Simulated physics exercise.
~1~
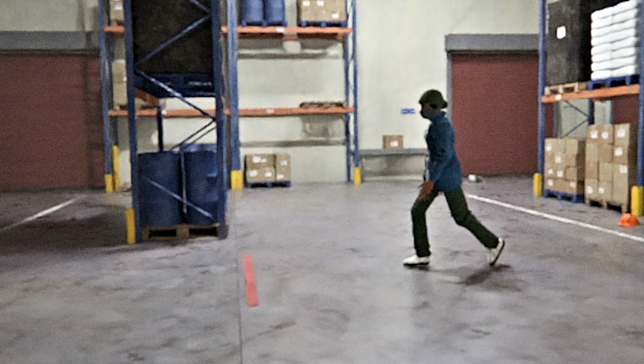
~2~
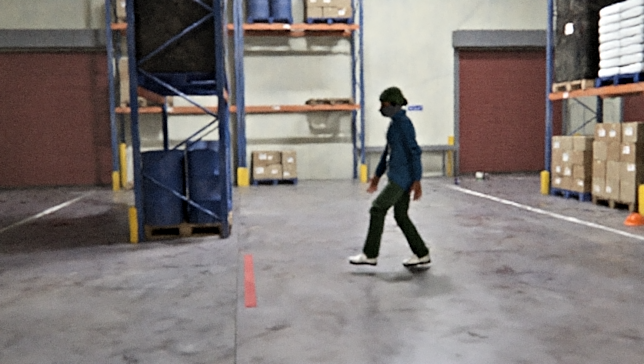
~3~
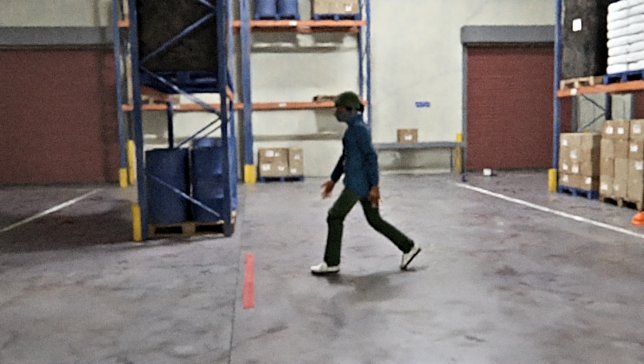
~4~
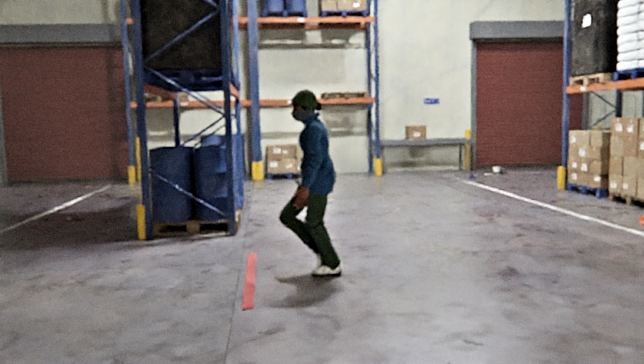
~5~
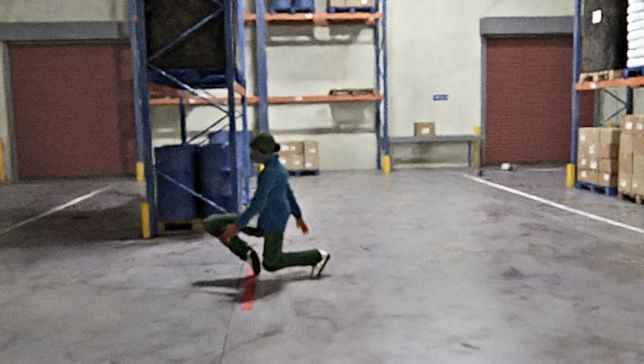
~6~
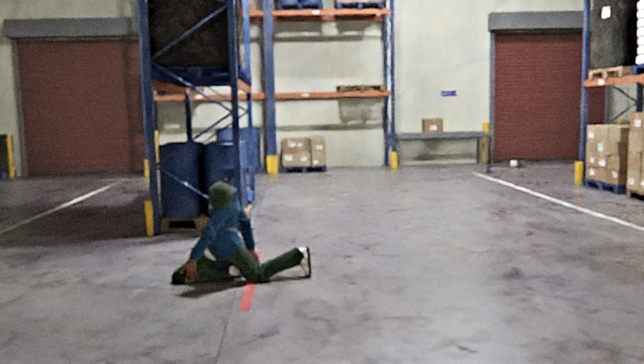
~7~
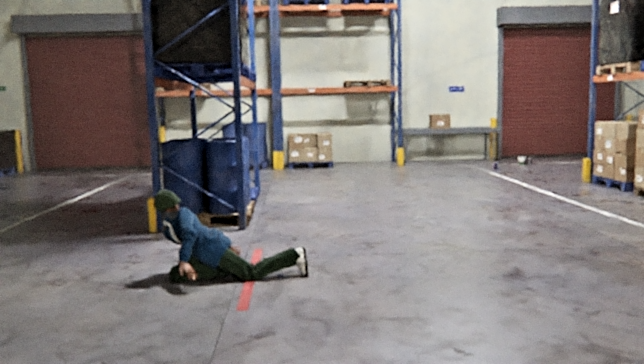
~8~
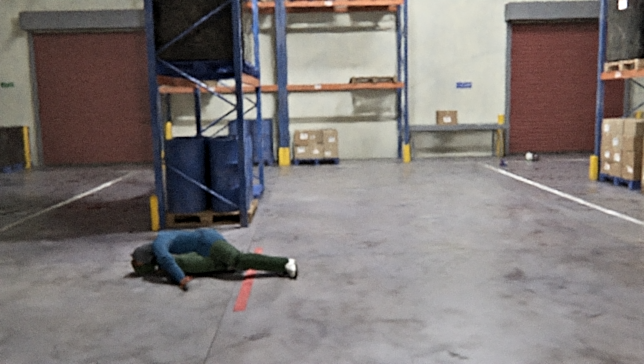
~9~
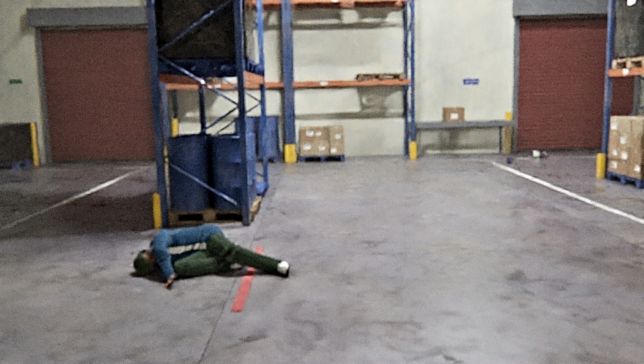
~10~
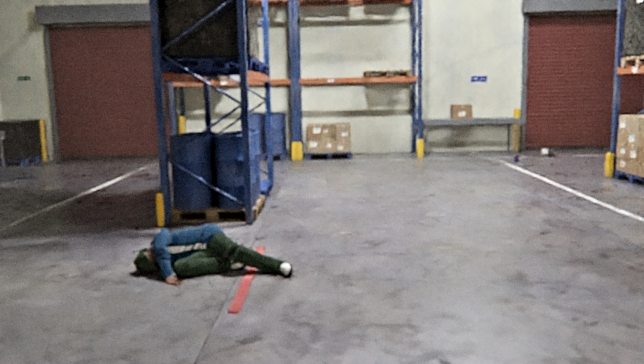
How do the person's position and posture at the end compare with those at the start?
At the start the person is upright and walking, well to the right of the red strip. At the end the person lies on the floor farther left, with the head, chest and hips past the strip.
